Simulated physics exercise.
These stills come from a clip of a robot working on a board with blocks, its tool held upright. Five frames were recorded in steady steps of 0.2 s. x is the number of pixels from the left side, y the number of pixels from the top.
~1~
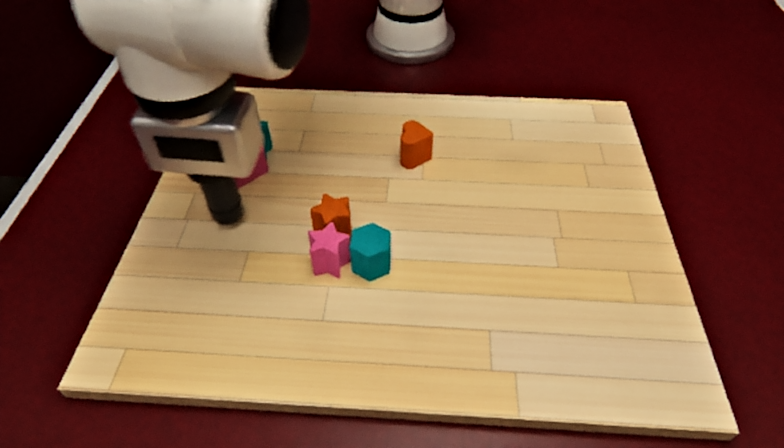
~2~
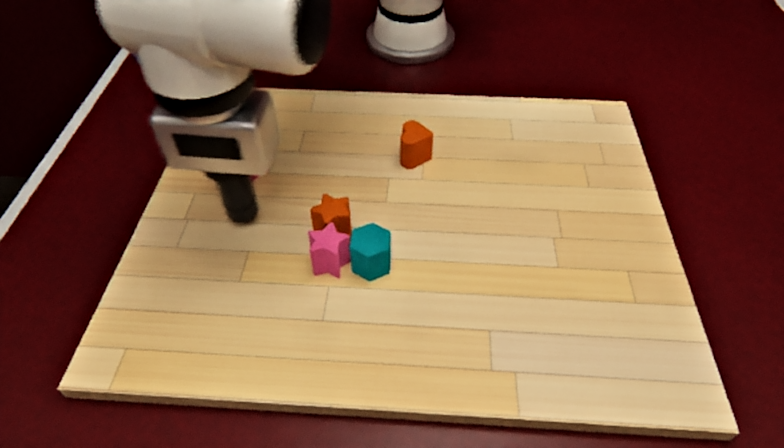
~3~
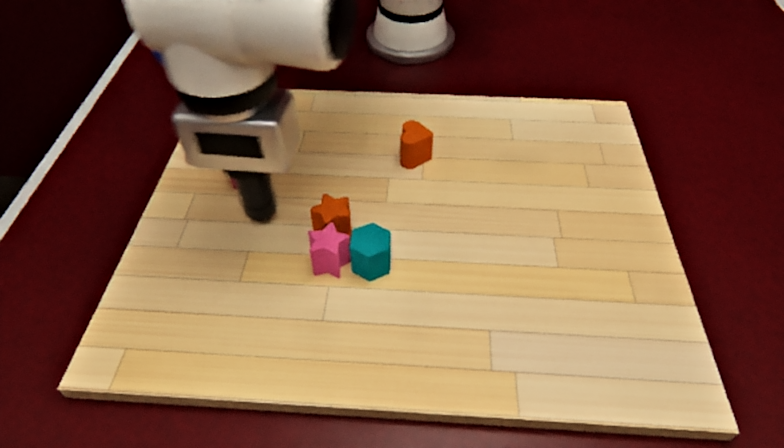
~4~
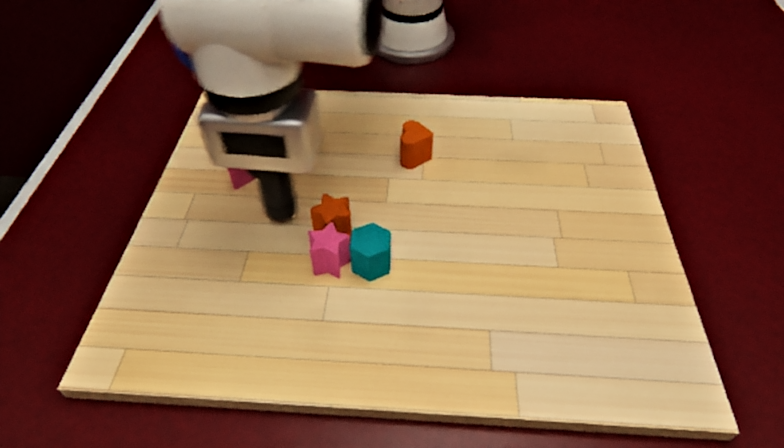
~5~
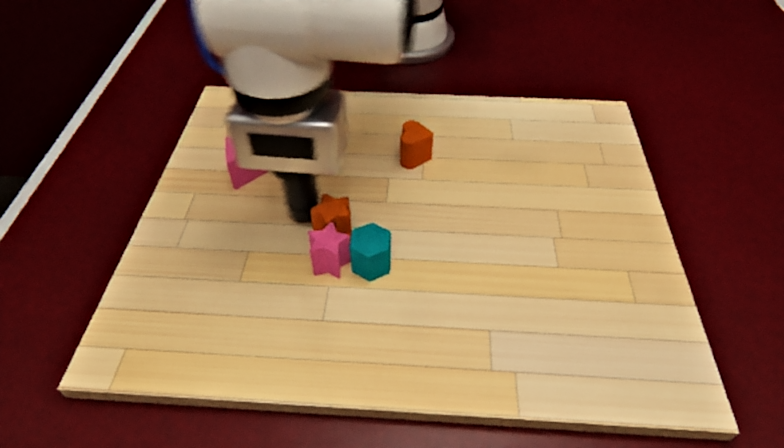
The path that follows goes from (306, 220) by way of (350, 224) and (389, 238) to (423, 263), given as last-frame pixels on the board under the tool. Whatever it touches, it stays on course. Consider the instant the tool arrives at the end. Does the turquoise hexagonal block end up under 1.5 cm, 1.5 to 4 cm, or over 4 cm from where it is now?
It moves more than 4 cm.
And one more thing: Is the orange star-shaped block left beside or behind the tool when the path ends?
That would be a no.
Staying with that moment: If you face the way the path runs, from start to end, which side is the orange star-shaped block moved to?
It shifts to the right.
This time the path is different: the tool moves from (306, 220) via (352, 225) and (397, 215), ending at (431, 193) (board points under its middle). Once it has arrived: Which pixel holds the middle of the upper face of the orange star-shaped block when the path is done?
The middle of its top is at (392, 217).
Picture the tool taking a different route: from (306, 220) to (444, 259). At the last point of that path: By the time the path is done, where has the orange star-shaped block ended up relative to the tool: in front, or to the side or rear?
The tool will still be pushing it.
On the path given first. One third of the way, tool at (349, 215); pink star-shaped block at (331, 242), turned 40° clockwise; orange star-shaped block at (362, 218), turned 30° clockwise; turquoise hexagonal block at (379, 247).
Two thirds of the way, tool at (389, 229); pink star-shaped block at (332, 242), turned 45° clockwise; orange star-shaped block at (400, 235), turned 40° clockwise; turquoise hexagonal block at (391, 264), turned 55° clockwise.
At the end, tool at (423, 254); pink star-shaped block at (332, 242), turned 45° clockwise; orange star-shaped block at (429, 264), turned 55° clockwise; turquoise hexagonal block at (397, 287), turned 110° clockwise.
